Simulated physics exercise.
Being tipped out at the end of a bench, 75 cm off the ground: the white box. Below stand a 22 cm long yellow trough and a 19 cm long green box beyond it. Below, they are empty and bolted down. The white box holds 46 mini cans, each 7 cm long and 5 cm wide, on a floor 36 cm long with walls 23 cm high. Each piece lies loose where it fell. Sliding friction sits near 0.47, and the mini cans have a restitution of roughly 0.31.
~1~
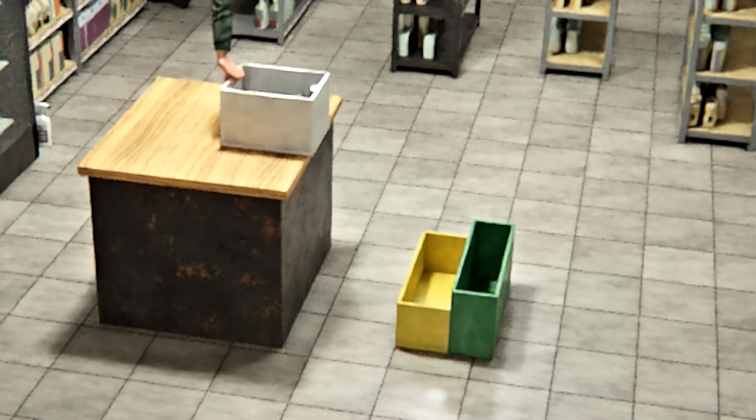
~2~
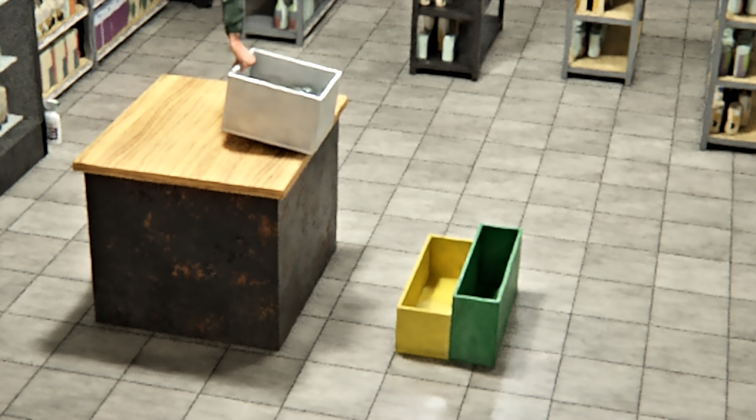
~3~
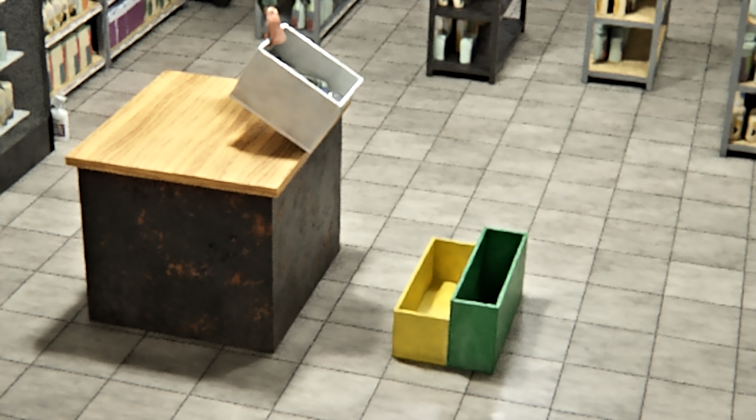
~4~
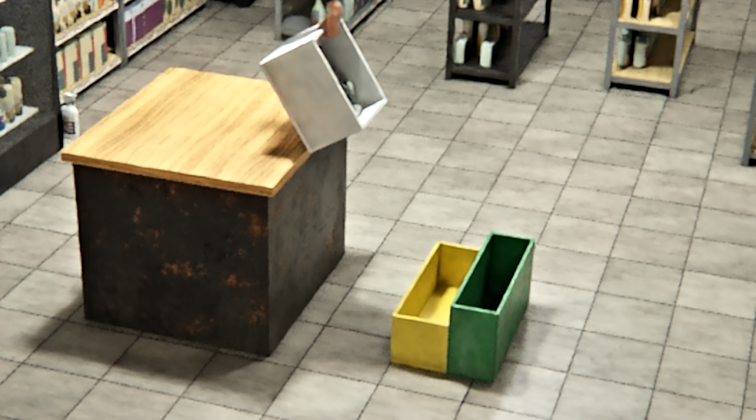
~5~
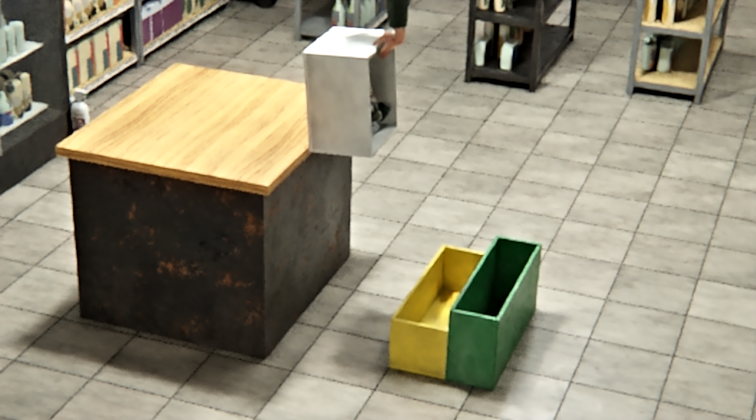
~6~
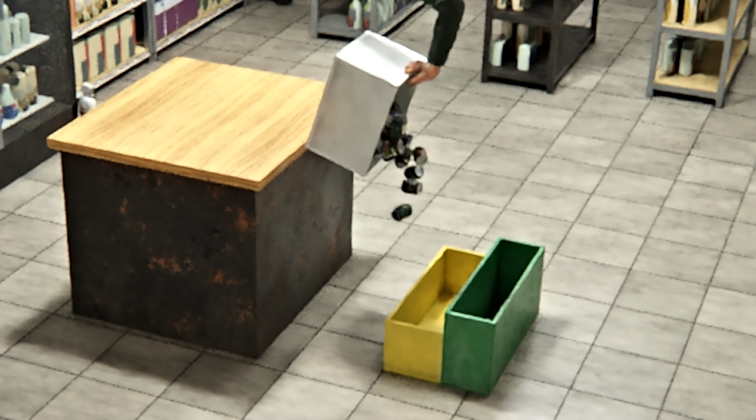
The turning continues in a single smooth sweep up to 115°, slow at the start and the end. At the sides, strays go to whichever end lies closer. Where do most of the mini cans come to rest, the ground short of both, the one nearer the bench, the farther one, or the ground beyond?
Most of them end up: Nearer.
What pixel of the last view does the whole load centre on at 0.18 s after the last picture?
Somewhere near (400, 155) in the last picture's pixels.
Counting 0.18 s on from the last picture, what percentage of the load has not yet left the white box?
I'd estimate close to 45 in a hundred.
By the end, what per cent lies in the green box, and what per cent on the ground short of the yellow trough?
It works out to roughly 0 per cent and 25 per cent, in that order.
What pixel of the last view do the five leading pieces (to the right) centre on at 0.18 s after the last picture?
Somewhere near pixel (447, 290).
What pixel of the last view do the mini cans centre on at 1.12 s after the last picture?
I'd place it about (436, 316) in the last view.
Then, 0.18 s after the last picture, tilt 115°; 21 still in the white box, 6 in the yellow trough and 19 in the air.
Then, 0.40 s after the last picture, tilt 115°; 10 still in the white box, 19 in the yellow trough, 2 on the ground short of the yellow trough and 15 in the air.
Then, 0.72 s after the last picture, tilt 115°; 2 still in the white box, 29 in the yellow trough, 6 on the ground short of the yellow trough and 9 in the air.
Final count (1.12 s after the last picture), 34 in the yellow trough and 12 on the ground short of the yellow trough.
